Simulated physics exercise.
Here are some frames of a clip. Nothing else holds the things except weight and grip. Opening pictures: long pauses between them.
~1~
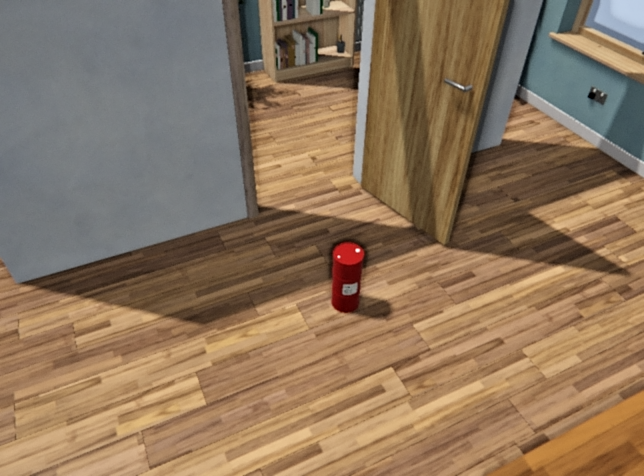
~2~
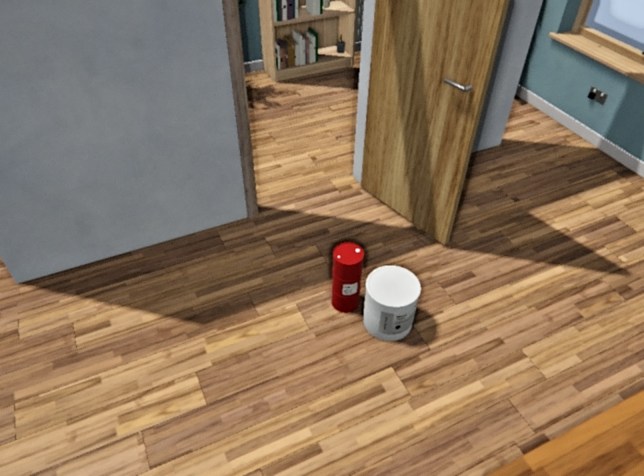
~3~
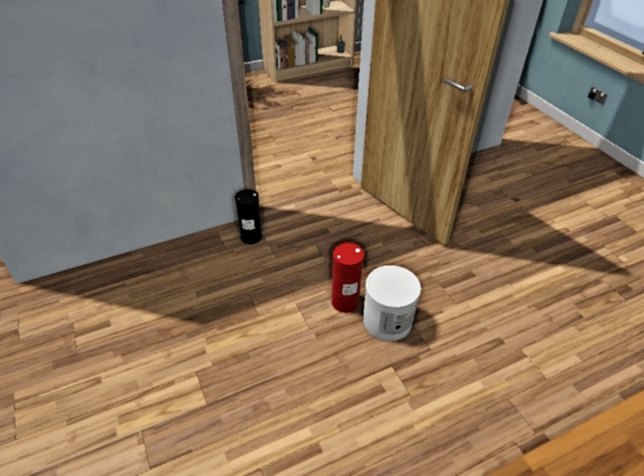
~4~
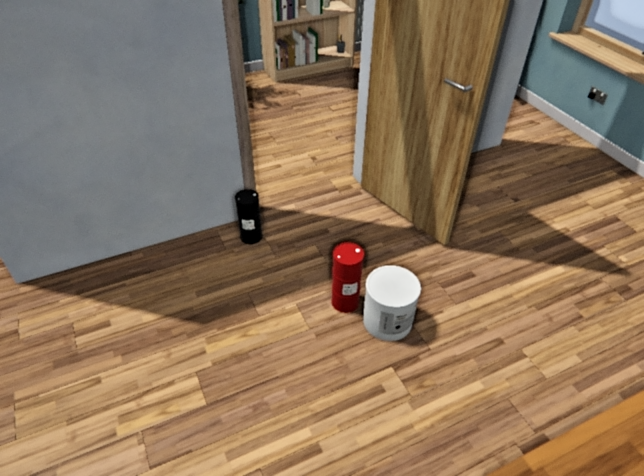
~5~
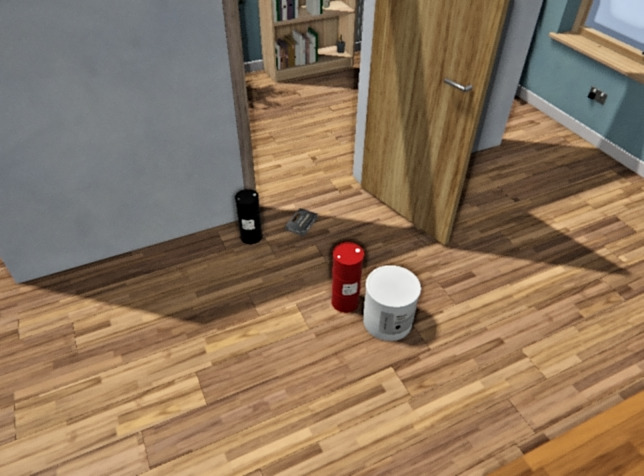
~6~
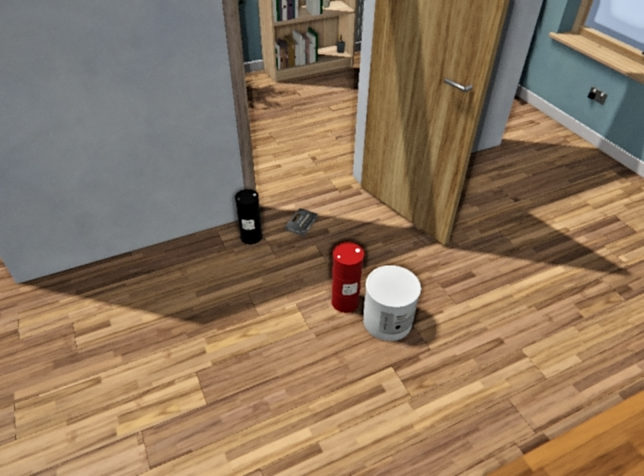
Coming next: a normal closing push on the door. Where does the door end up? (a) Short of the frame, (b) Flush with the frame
Answer: B.
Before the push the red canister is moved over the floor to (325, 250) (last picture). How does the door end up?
Well, after that the door gets caught.
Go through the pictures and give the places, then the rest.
In the first frame, door wide open and still.
In the second frame, door wide open and still; white pail (390, 304).
In the third frame, door wide open and still; red canister (347, 279); white pail (390, 304).
In the fourth frame, door wide open and still; black canister (249, 217); red canister (347, 279).
In the fifth frame, door wide open and still; white pail (390, 304); black canister (249, 217).
In the sixth frame, door wide open and still; grey packet (302, 222); red canister (347, 279).
Then, 1.10 s later than the last frame, door at 70°.
Then, 1.90 s later than the last frame, door at 25°; grey packet moved a little near (300, 220).
Then, 2.30 s later than the last frame, door at 2°; grey packet moved about its own width near (281, 202).
When it is over, door at 0°; moved from the start, grey packet; the other 3 as before. End places, in pixels of the last picture, grey packet near (278, 195).
